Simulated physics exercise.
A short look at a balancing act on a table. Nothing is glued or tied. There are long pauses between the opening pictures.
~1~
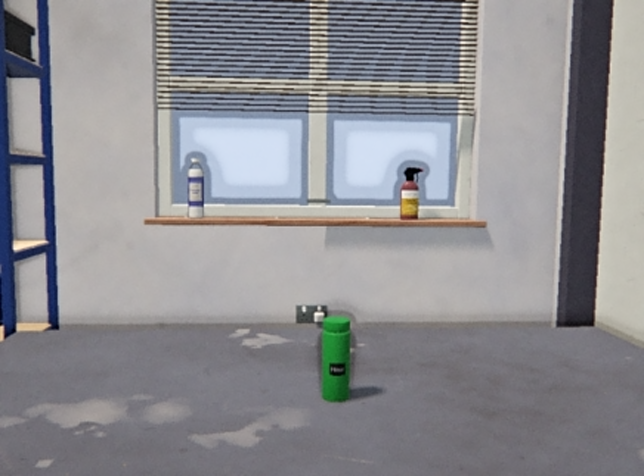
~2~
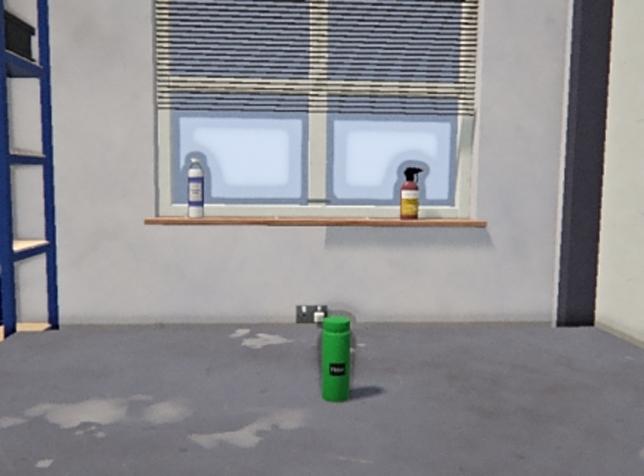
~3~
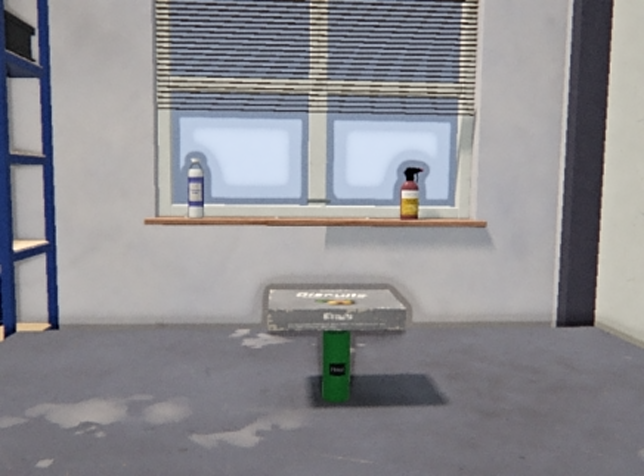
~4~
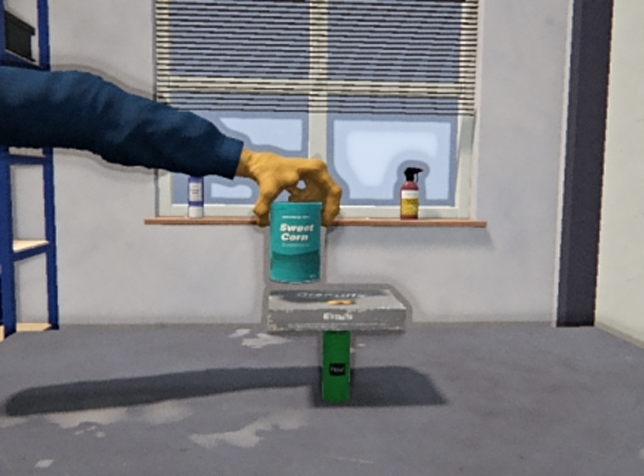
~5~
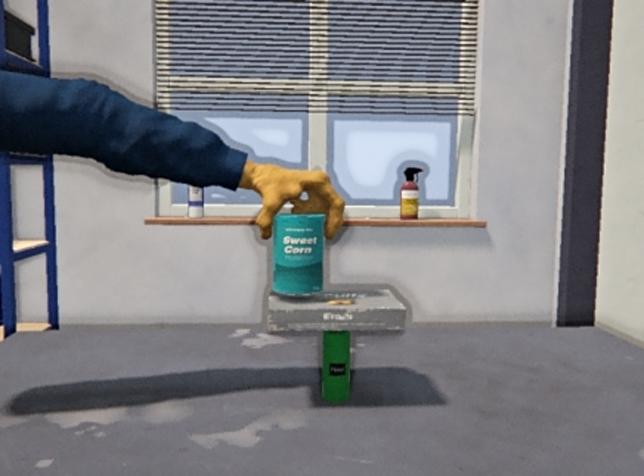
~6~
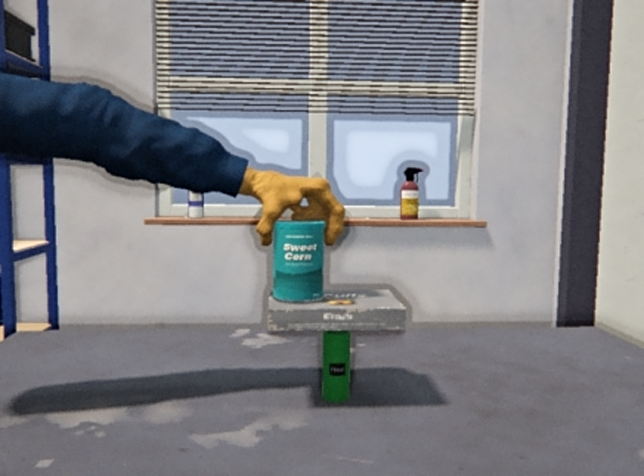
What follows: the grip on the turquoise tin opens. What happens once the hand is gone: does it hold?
Outcome: The stack loses its balance.
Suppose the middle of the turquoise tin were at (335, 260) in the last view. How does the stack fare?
Then it keeps its balance.
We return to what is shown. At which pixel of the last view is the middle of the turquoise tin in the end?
Around (204, 376).
Then, 0.40 s later than the last frame, turquoise tin now fallen; grey packet tilted by 59°.
Then, 0.50 s later than the last frame, grey packet now fallen.
Then, 0.70 s later than the last frame, things are still on the move.
When it is over, fallen, turquoise tin and grey packet; green shaker as before. End places, in pixels of the last picture, turquoise tin near (204, 376). The stack comes apart.
